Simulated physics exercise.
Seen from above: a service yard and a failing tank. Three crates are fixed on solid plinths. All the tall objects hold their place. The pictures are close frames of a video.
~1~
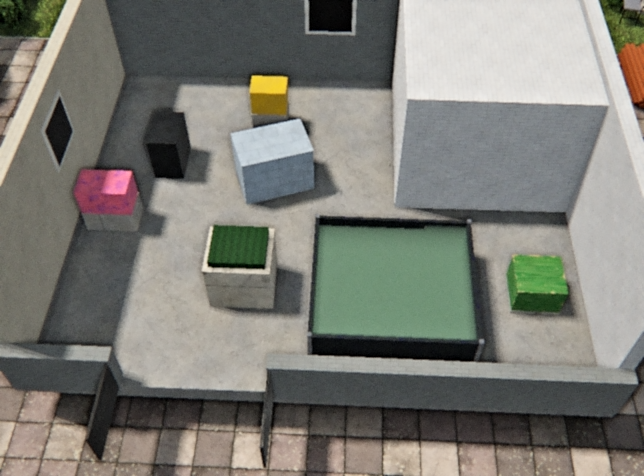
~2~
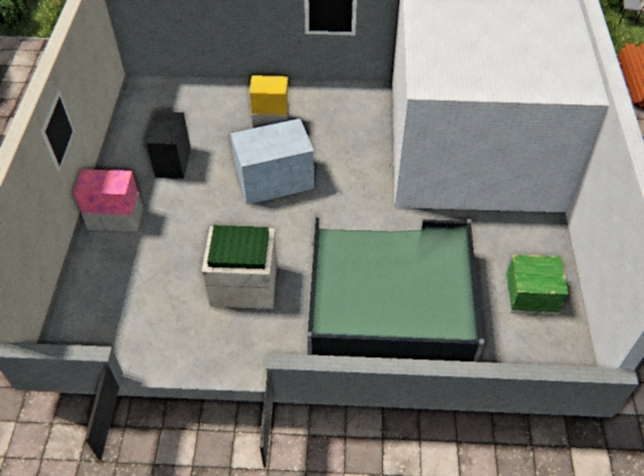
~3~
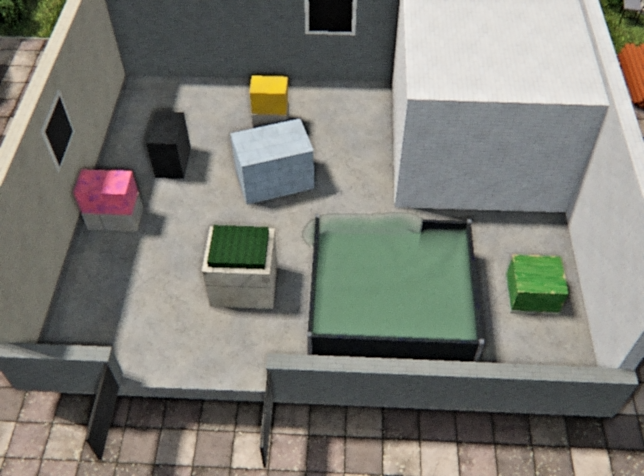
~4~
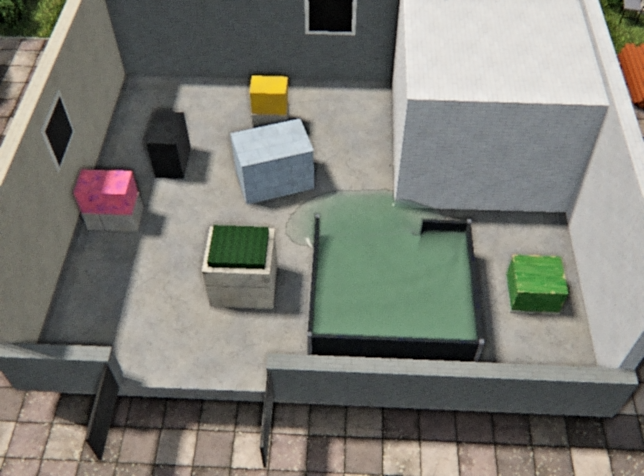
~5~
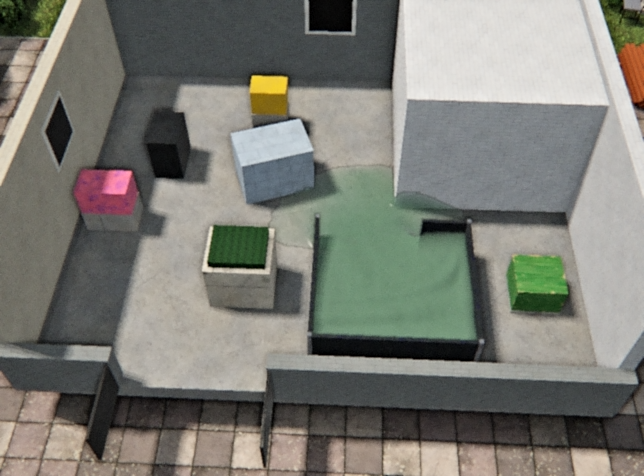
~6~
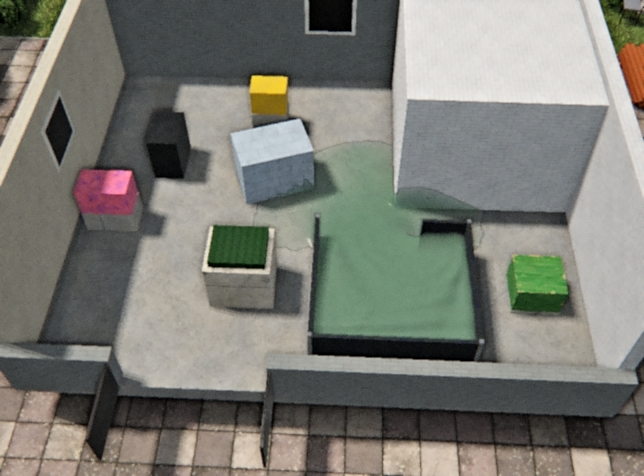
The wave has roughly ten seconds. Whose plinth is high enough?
One by one: The pink crate keeps dry; the green crate is soaked; the yellow crate keeps dry.
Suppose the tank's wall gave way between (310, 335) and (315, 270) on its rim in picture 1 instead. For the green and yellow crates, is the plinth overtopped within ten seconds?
The green one remains dry, the yellow one remains dry.
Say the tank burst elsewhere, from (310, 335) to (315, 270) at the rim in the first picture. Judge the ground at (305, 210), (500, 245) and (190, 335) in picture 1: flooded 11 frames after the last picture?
One after the other: Under water, clear, awash.
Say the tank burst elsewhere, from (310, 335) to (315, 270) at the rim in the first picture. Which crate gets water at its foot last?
The green one.
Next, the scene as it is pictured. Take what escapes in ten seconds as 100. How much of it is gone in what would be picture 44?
Close to 5 %.
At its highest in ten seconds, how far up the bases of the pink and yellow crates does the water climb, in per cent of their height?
Near 50 and 50 in a hundred.
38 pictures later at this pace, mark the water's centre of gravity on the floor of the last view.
Close to (286, 196).
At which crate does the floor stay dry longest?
The pink one.
A moment on, water covers 30 % of the floor; the pink crate not reached, the green crate not reached, the yellow crate water round its plinth.
Next, water covers 40 % of the floor; the pink crate water round its plinth, the green crate water round its plinth, the yellow crate water round its plinth.
Then, water covers 75 % of the floor; the pink crate water round its plinth, the green crate water round its plinth, the yellow crate water round its plinth.
Later, water covers 90 % of the floor; the pink crate water round its plinth, the green crate water round its plinth, the yellow crate water round its plinth.
In the end, water covers 100 % of the floor; the pink crate stayed above the water, the green crate was topped, the yellow crate stayed above the water.
